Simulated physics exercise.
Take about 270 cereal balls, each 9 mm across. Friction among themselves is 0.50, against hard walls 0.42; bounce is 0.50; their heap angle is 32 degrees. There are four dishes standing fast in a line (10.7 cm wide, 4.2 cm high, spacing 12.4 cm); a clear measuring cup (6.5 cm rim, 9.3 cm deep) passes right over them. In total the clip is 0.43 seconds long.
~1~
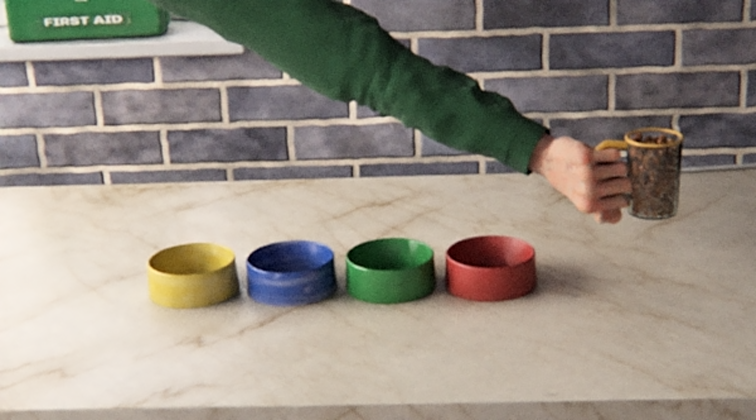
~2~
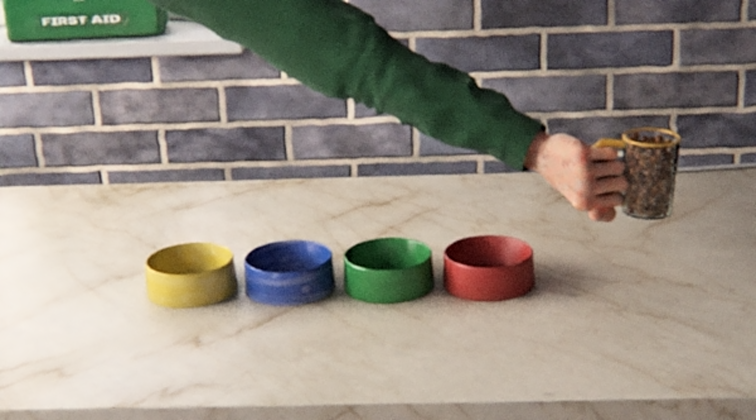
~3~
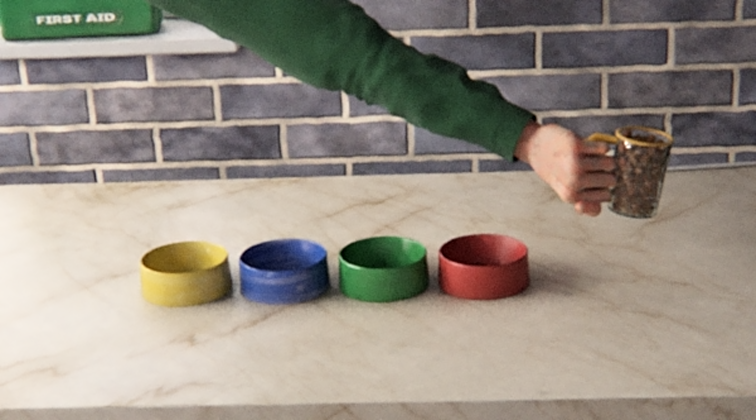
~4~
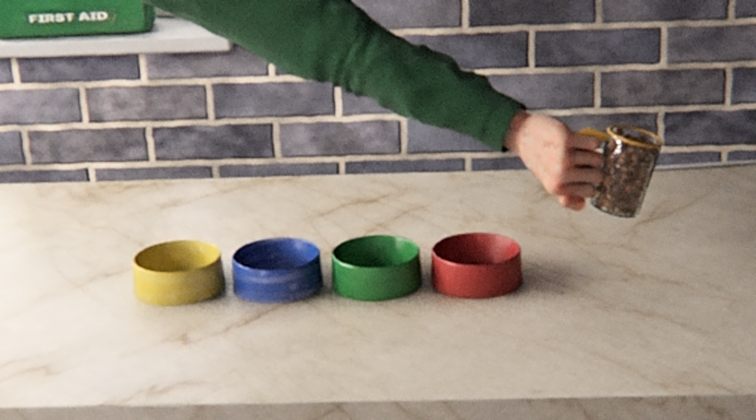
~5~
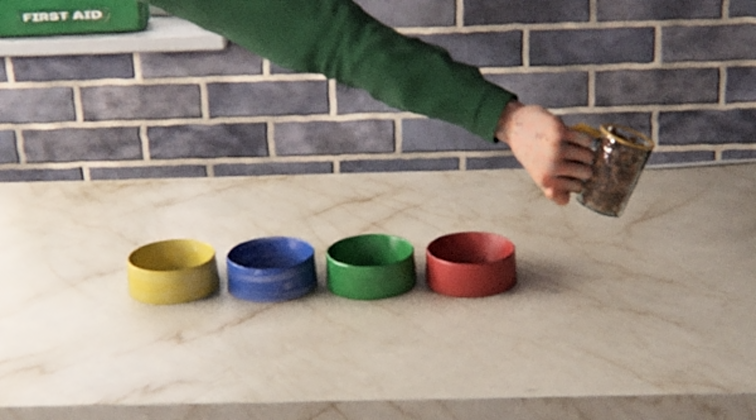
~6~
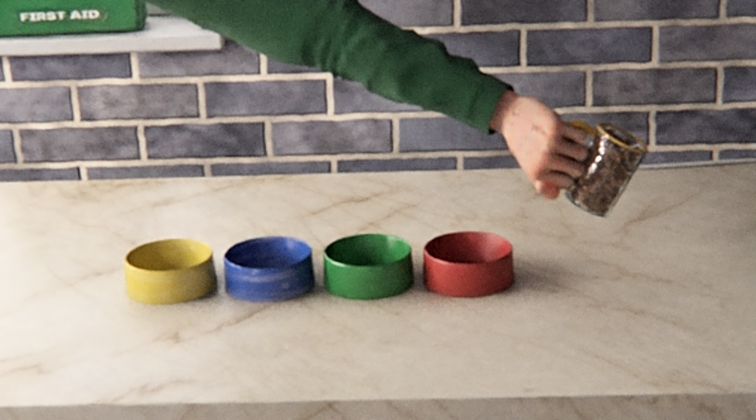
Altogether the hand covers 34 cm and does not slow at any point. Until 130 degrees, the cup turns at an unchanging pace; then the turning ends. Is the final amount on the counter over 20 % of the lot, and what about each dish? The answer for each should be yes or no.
Red dish - no, blue dish - no, green dish - no, yellow dish - no, counter - yes.
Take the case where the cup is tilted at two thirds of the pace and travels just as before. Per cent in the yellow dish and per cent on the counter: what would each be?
Yellow: 0, counter: 50.
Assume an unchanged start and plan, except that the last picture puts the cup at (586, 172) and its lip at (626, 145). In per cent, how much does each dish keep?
Final shares - red 40 %, blue 0 %, green 40 %, yellow 0 %.
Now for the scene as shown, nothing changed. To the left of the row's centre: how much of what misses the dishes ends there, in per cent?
0 %.
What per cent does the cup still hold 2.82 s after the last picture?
My estimate is about 0 per cent.
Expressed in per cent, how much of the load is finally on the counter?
Some 100 in a hundred.
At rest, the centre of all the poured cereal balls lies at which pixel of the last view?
About (571, 274).
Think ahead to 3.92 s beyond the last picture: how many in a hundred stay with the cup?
Somewhere near 0 per cent.
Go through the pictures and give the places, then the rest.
In the first frame, cup at (654, 175), tilt 0 degrees, lip at (682, 137), moved 0.0 cm; middle of the pieces at (654, 173); red dish at (490, 252); green dish at (390, 254); blue dish at (290, 257); yellow dish at (191, 259).
In the second frame, cup at (649, 174), tilt 2 degrees, lip at (679, 138), moved 0.3 cm; middle of the pieces at (650, 173).
In the third frame, cup at (638, 173), tilt 8 degrees, lip at (672, 139), moved 0.9 cm; middle of the pieces at (639, 171).
In the fourth frame, cup at (625, 172), tilt 14 degrees, lip at (662, 142), moved 1.7 cm; middle of the pieces at (626, 171).
In the fifth frame, cup at (613, 171), tilt 20 degrees, lip at (653, 145), moved 2.4 cm; middle of the pieces at (615, 170).
In the sixth frame, cup at (605, 171), tilt 26 degrees, lip at (647, 149), moved 3.1 cm; middle of the pieces at (606, 170); red dish at (468, 248); green dish at (368, 250); blue dish at (268, 253); yellow dish at (169, 255).
Then, 1.70 s after the last picture, tilt 130 degrees; cup holds 0 %.
Then, 2.82 s after the last picture, tilt 130 degrees; cup holds 0 %.
Then, 3.92 s after the last picture, tilt 130 degrees; cup holds 0 %.
In the end, red 0 %, blue 0 %, green 0 %, yellow 0 %, counter 100 %.
